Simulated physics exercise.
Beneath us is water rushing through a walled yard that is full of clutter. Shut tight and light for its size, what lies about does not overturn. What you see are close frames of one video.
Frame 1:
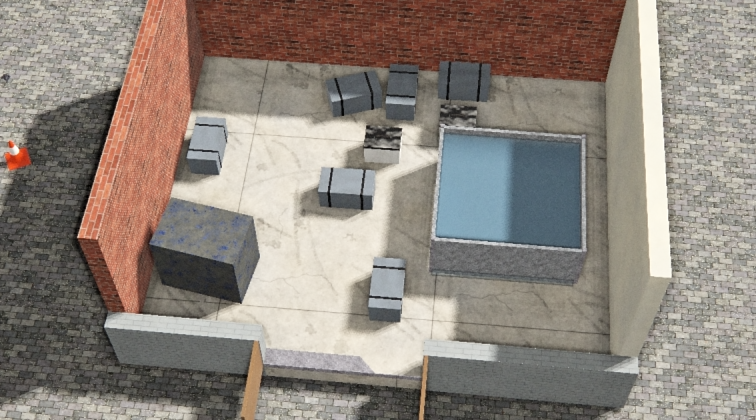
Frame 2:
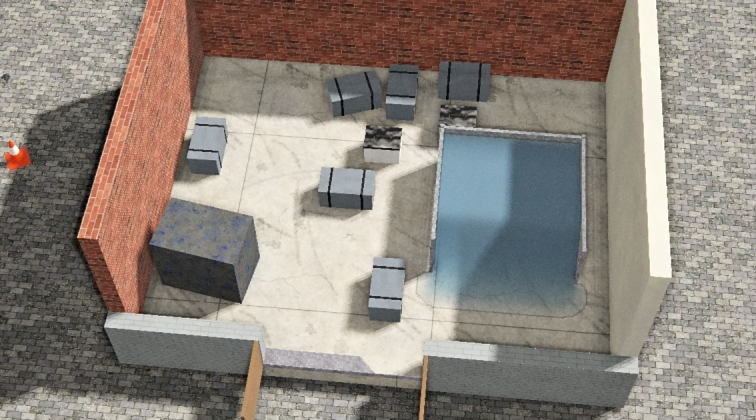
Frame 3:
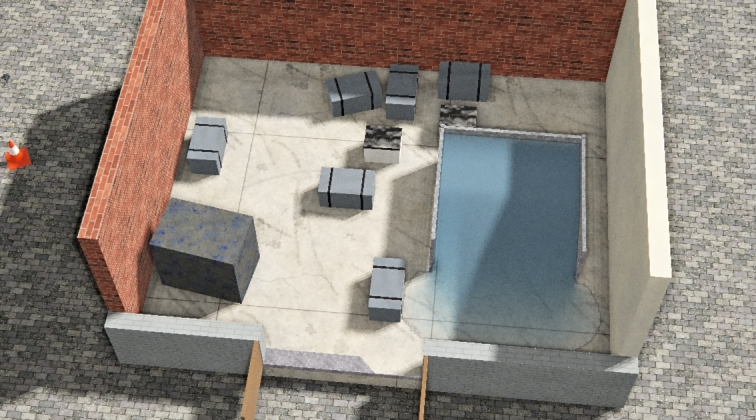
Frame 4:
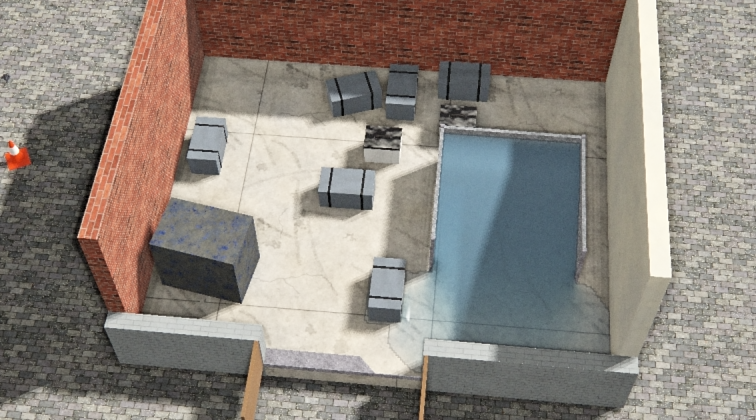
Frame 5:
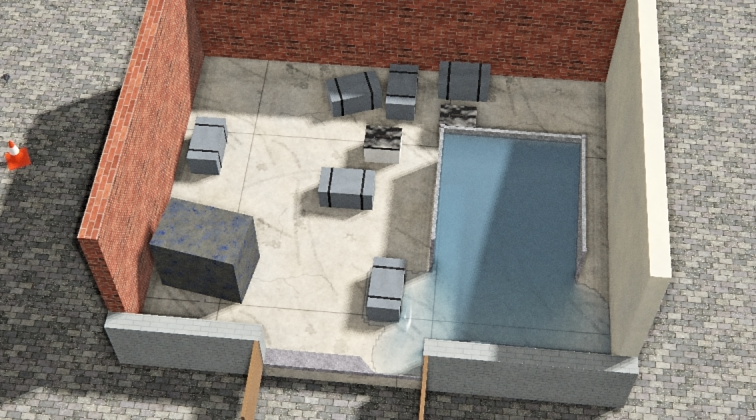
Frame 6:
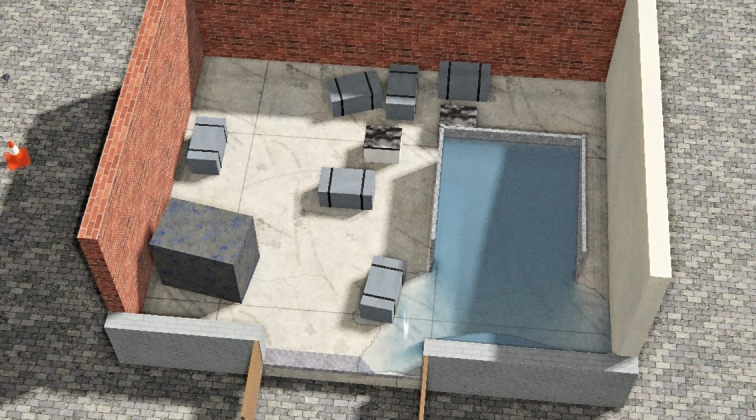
The clip opens on a walled yard scattered with grey strapped trunks, a stone-rimmed pool of water at right. The pool's front side disappears and water spreads forward to the low front wall, then leftward into the gap there, as the nearest trunk shifts slightly while the others stay still.
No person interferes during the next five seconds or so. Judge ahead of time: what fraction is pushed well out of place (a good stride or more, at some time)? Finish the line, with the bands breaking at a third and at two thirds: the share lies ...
The share lies between a third and two thirds.
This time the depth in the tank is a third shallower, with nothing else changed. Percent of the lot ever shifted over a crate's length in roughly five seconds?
I'd say somewhere about 10 percent.
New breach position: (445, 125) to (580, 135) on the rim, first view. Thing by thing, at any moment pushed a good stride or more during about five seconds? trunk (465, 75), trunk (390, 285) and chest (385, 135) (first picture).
Travels that far, falls short, travels that far.
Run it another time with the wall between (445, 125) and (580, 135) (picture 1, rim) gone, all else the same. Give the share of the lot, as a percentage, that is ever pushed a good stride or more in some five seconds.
That should be close to 80 percent.
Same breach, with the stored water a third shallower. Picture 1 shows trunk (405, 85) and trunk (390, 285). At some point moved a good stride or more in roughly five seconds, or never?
As listed: Under that, shifted that much.
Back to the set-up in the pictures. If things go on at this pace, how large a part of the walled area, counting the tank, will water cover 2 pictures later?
Reading: About 25 %.
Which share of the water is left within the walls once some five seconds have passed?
I'd put it near 78 per cent.
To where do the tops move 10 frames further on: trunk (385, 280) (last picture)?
It should be around (353, 246).
A moment on, 0 of 8 are well off their spots; 0 afloat.
Next, 1 of 8 are well off their spots; 0 afloat.
Later, 1 of 8 are well off their spots; 0 afloat.
In the end, 3 of 8 are well off their spots, and 3 have been at some point; 3 afloat.
